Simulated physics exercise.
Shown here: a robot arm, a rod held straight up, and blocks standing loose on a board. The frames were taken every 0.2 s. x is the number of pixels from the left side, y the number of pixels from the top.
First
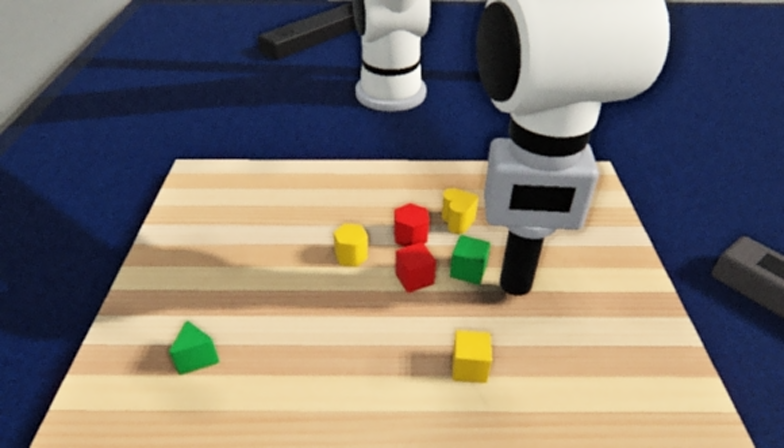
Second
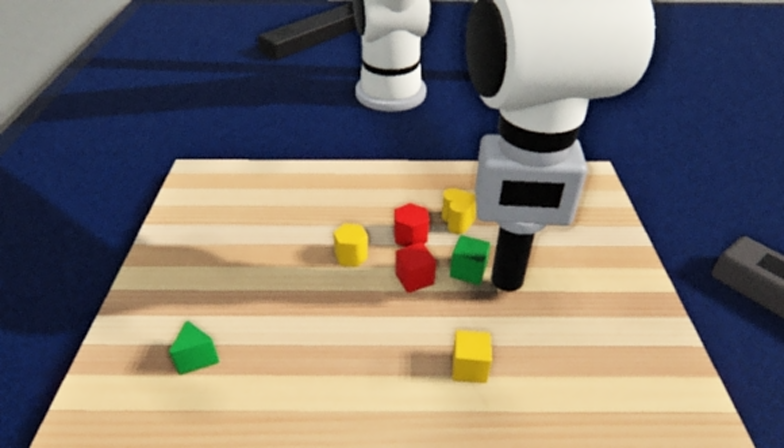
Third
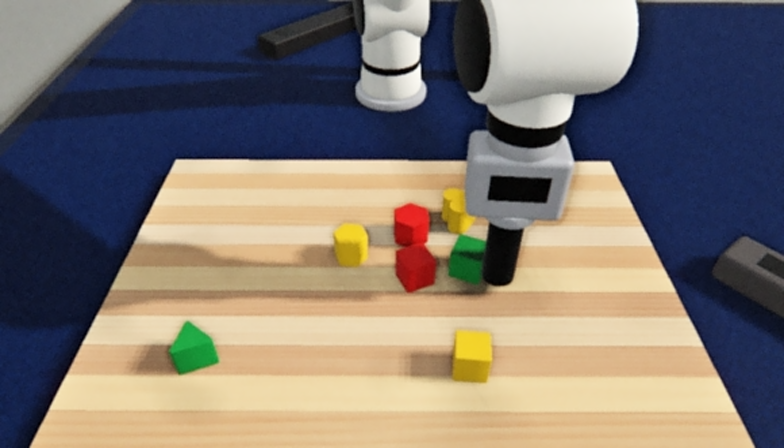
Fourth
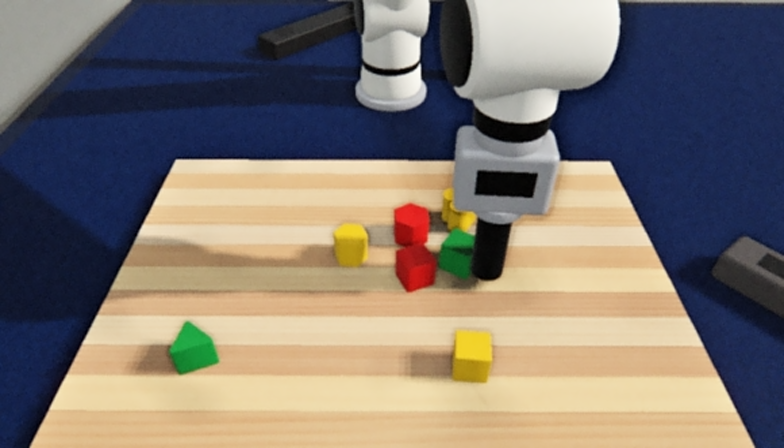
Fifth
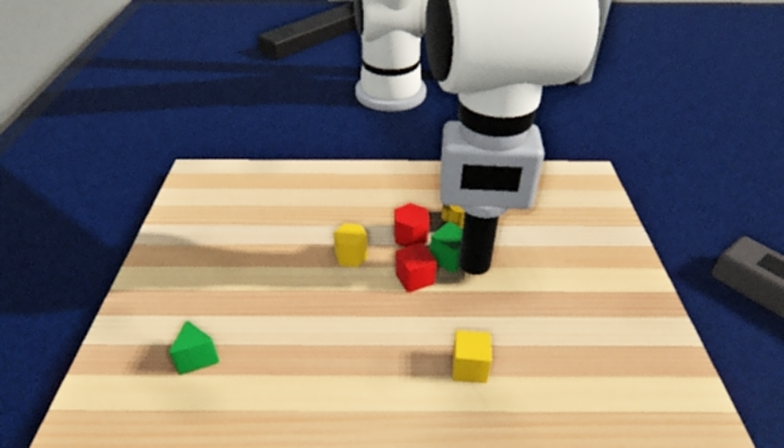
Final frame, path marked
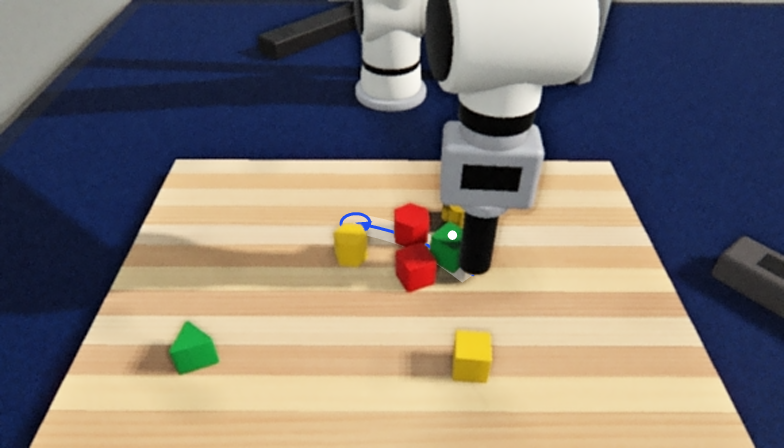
The video shows a robot arm moving a black upright rod slowly leftward across a wooden board of loose coloured blocks, then nudging a green block a short way left and slightly back, close to the red blocks.
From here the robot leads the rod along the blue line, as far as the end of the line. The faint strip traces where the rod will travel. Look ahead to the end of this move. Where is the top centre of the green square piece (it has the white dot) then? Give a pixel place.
The green square piece ends near (349, 183).
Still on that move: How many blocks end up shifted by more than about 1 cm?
My count: 2.
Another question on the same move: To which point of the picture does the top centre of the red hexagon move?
Top centre: (338, 166).
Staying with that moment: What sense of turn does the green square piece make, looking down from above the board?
Looking down, it rotates clockwise.
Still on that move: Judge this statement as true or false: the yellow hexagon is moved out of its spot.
My answer: False.
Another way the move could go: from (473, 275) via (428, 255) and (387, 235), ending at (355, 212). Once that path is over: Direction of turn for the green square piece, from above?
It is turned clockwise.
The line goes from (473, 275) through (437, 250) and (397, 233) to (355, 223); the dot is on the green square piece.
On the path given first. One third of the way, rod at (437, 240); red hexagon at (389, 201); green square piece at (418, 212).
Two thirds of the way, rod at (396, 223); red hexagon at (357, 182); green square piece at (381, 194), turned 15° clockwise.
At the end, rod at (355, 213); yellow hexagon unmoved; red hexagon at (338, 166), turned 25° clockwise; red square piece unmoved; green square piece at (349, 183), turned 40° clockwise.
